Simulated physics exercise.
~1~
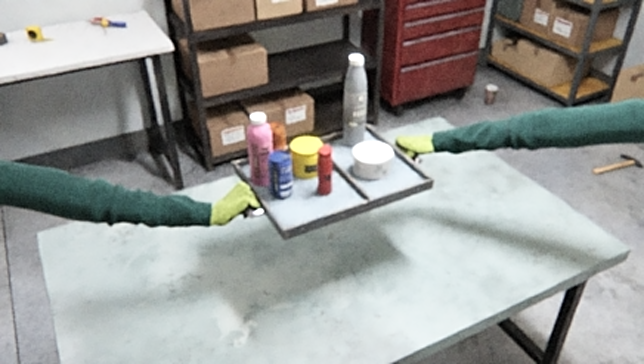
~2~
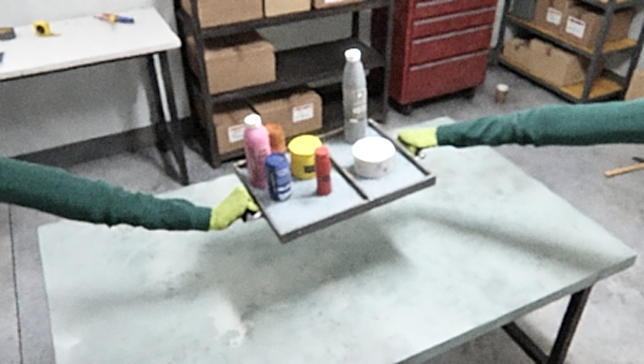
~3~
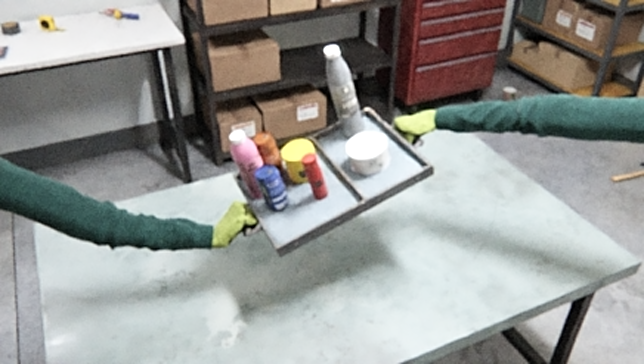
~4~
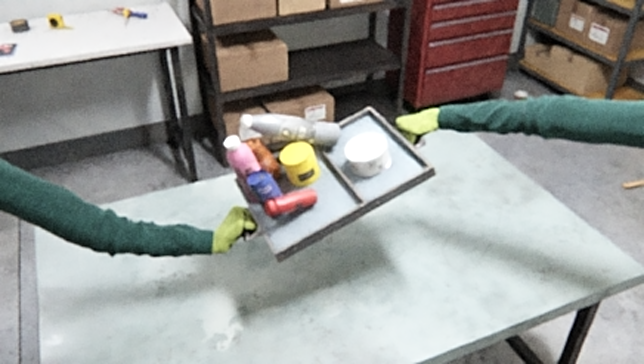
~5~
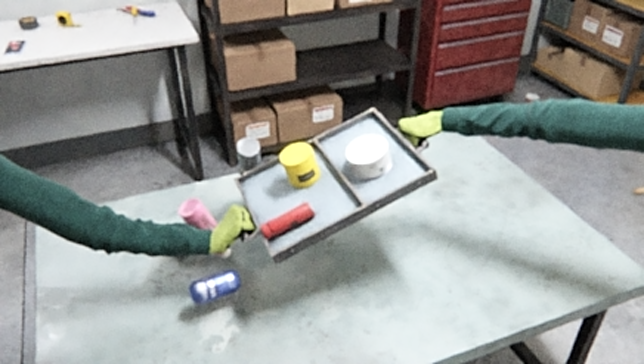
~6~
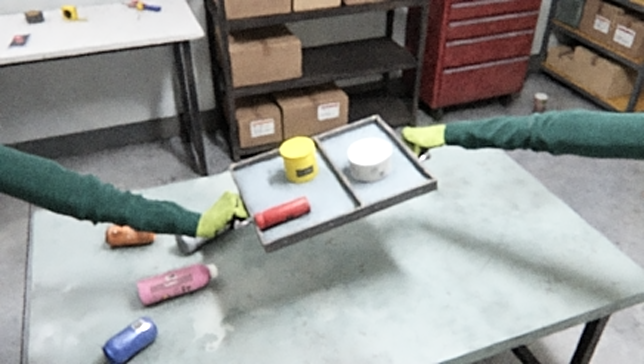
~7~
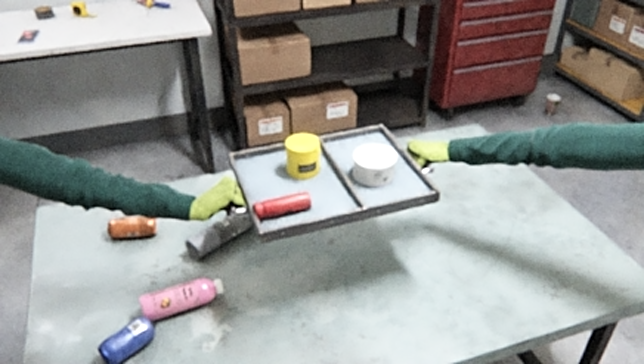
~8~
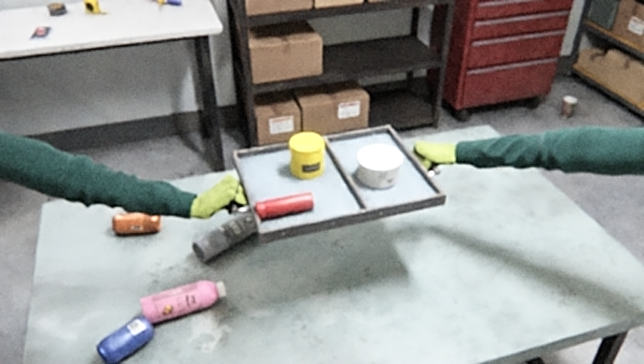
In a workshop, two gloved hands tipped a tray down to the left over a table, toppling a red shaker and spilling four bottles and cans onto the tabletop, then levelled it with the shaker lying beside the upright yellow jar and white tub.
